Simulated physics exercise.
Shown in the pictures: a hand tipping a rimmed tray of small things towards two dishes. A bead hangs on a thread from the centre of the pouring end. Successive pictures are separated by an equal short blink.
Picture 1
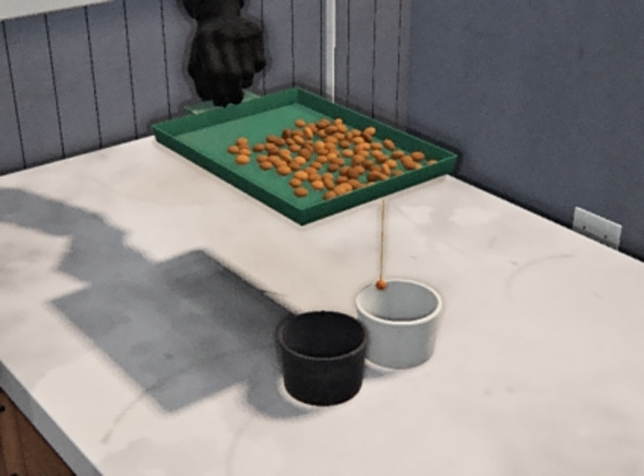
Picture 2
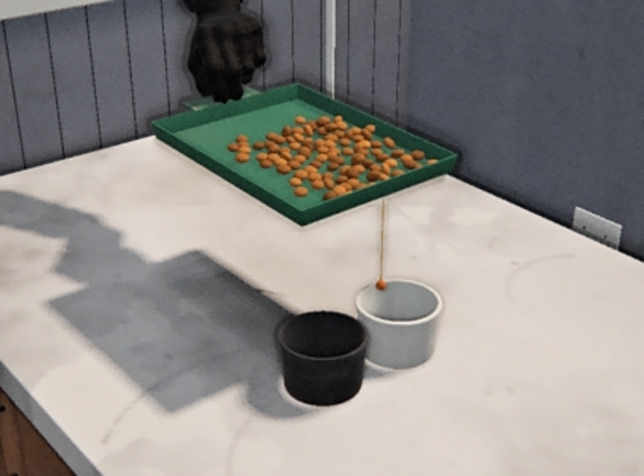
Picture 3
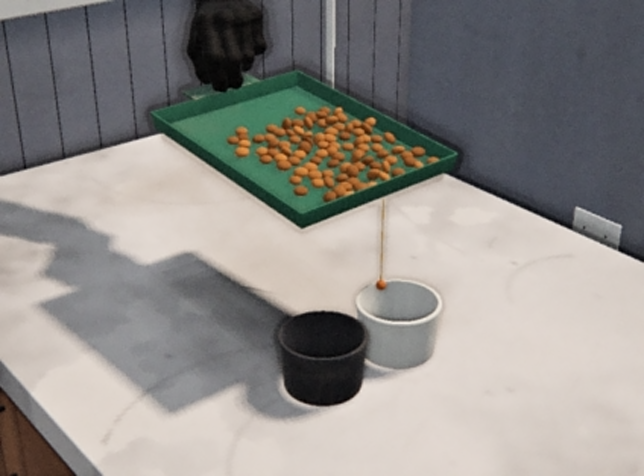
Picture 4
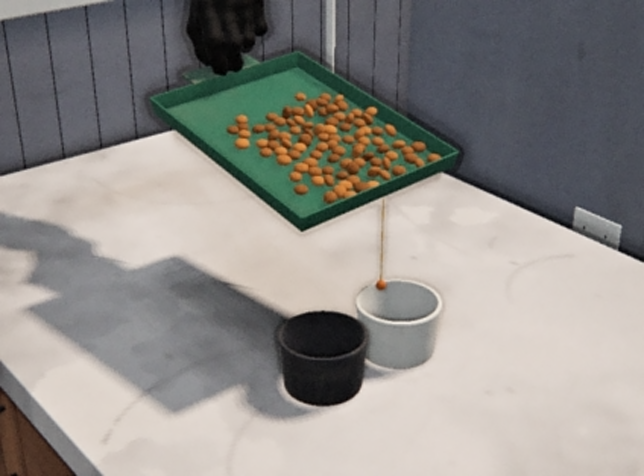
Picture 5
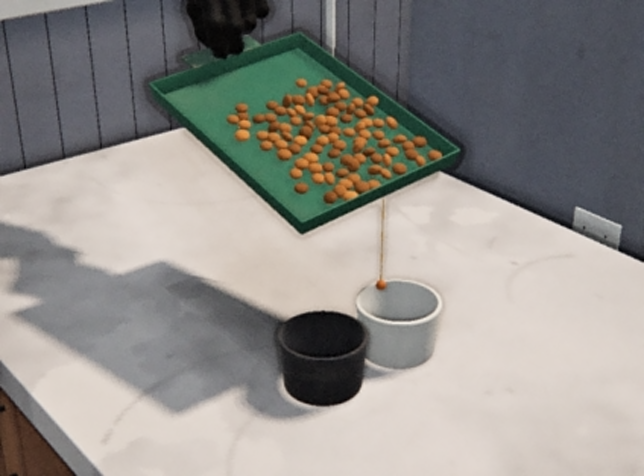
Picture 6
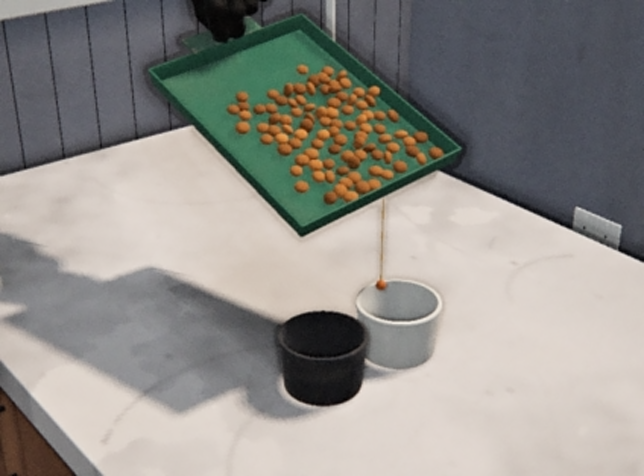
A pale countertop against grey-blue panelled walls is seen from above at an angle, with the view holding still. A dark gloved hand grips the far end of a green rimmed tray of orange-brown kibble, above a black dish and a white dish, with an orange bead hanging on a thread. The hand raises the far end, gradually tilting the tray towards its near left corner, while the kibble stays on it.
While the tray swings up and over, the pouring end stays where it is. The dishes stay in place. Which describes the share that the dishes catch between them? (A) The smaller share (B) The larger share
The larger share.
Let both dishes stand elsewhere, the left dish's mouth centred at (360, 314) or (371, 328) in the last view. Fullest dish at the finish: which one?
It comes out as the one to the left in the first try and the one to the left in the second.
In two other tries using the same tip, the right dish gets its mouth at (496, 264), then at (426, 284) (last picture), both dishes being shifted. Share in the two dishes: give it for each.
0, then 30 %.
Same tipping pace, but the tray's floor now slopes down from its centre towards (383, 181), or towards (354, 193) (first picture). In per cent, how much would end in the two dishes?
Near 20 % and 30 %.
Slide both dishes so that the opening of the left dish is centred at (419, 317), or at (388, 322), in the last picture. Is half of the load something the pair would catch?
The dishes end up with the lesser share in the first try and the lesser share in the second.
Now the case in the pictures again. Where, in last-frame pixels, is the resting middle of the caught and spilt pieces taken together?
Resting centre, last frame: Roughly (335, 376).
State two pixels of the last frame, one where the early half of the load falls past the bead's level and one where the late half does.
The leading part at (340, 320), the rest of it at (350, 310).
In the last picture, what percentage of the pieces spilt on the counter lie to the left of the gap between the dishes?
Looks to be around 20 per cent of the spill.
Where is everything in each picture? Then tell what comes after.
The first picture shows corners of the pouring end at (302, 208) and (453, 155), level; middle of the load at (331, 158), bits of cat kibble; left dish at (351, 374); right dish at (426, 338); bead on its thread at (381, 285).
The second picture shows corners of the pouring end at (302, 208) and (453, 155), level; middle of the load at (331, 157).
The third picture shows corners of the pouring end at (302, 211) and (454, 153), tipped barely, lowest at the left corner; middle of the load at (331, 152).
The fourth picture shows corners of the pouring end at (303, 215) and (455, 151), tipped a little, lowest at the left corner; middle of the load at (332, 145).
The fifth picture shows corners of the pouring end at (303, 219) and (456, 149), tipped clearly, lowest at the left corner; middle of the load at (332, 138).
The sixth picture shows corners of the pouring end at (303, 223) and (457, 148), tipped clearly, lowest at the left corner; middle of the load at (333, 132); left dish at (351, 374); right dish at (426, 338).
Soon after the last picture, tray tipped steeply; nearly all on the tray; a small part in the air.
A little later, tray tipped past a quarter turn; about a quarter on the tray; about a third in the left dish; a small part in the right dish; about a quarter outside both; a small part in the air.
Later still, tray tipped past a quarter turn; about two thirds in the left dish; a small part in the right dish; about a third outside both.
At rest, tray tipped past a quarter turn; about two thirds in the left dish; a small part in the right dish; about a third outside both.
